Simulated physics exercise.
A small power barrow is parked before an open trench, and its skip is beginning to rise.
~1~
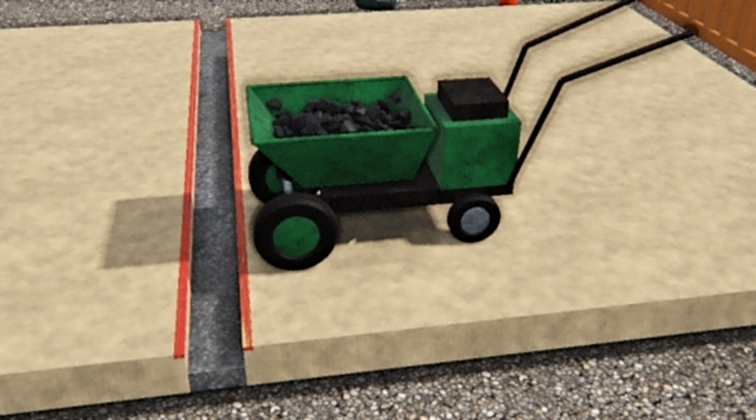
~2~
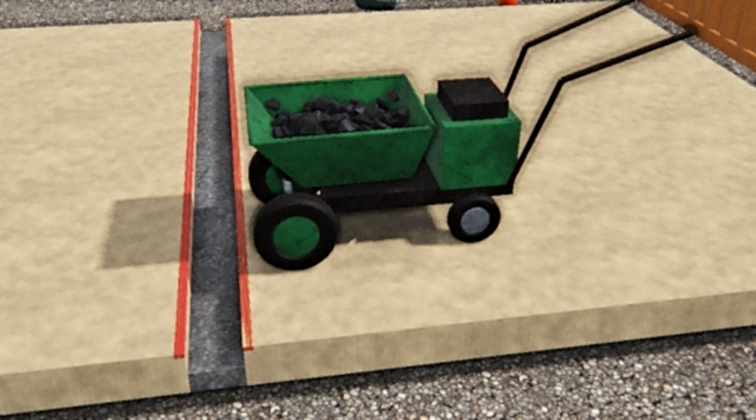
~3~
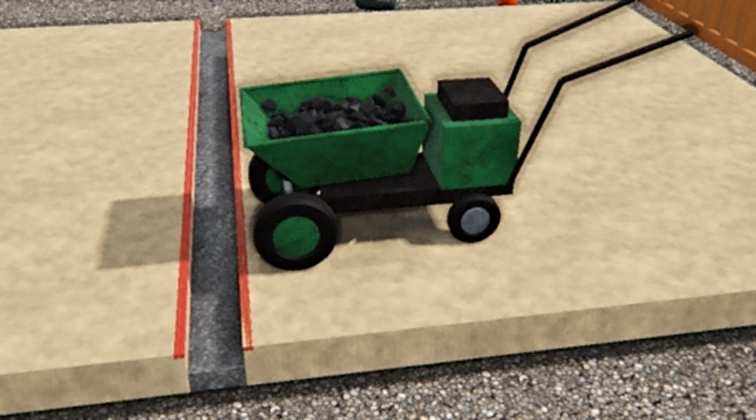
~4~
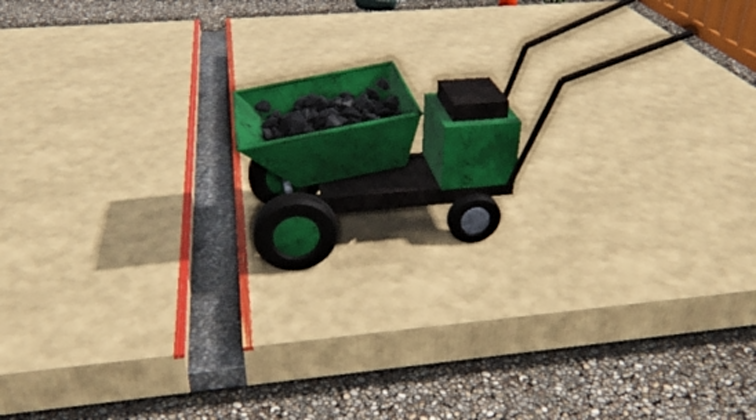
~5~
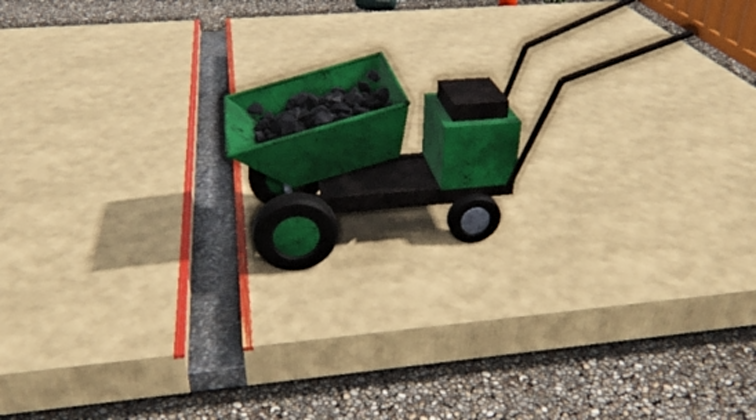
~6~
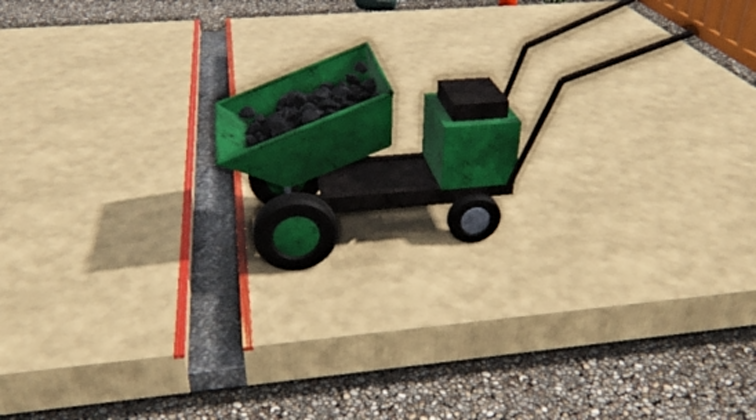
Green skip of dark lumps on a small barrow tilting gradually leftward beside a narrow trench, its wheels staying still.
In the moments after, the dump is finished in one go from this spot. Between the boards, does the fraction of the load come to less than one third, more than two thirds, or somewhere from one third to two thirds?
Most likely the part landing in the trench will be short of a third.
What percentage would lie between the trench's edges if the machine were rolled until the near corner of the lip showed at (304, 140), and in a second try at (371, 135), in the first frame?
Roughly 70 per cent first, then roughly 40 per cent.
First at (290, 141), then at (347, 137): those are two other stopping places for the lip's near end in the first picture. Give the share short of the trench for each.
About 0 percent at the first place and about 20 percent at the second.
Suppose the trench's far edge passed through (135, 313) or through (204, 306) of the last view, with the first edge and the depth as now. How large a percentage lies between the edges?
The first case gives around 70 percent, and the second around 0 percent.
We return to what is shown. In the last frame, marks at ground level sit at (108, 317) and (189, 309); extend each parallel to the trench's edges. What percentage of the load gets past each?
30 and 80 in a hundred.
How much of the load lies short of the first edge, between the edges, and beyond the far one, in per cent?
Short near 0; between near 5; beyond near 80.
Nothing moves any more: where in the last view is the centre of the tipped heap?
Centre at rest: Close to (141, 240).
Soon after the last picture, skip tipped steeply; all in the skip.
A little later, skip tipped right over; about two thirds in the skip; about a quarter beyond it; a stray few falling.
Later still, skip tipped right over; about a quarter in the skip; a stray few in or heaped over the trench; most beyond it.
At rest, skip tipped right over; about a quarter in the skip; a stray few in or heaped over the trench; most beyond it.
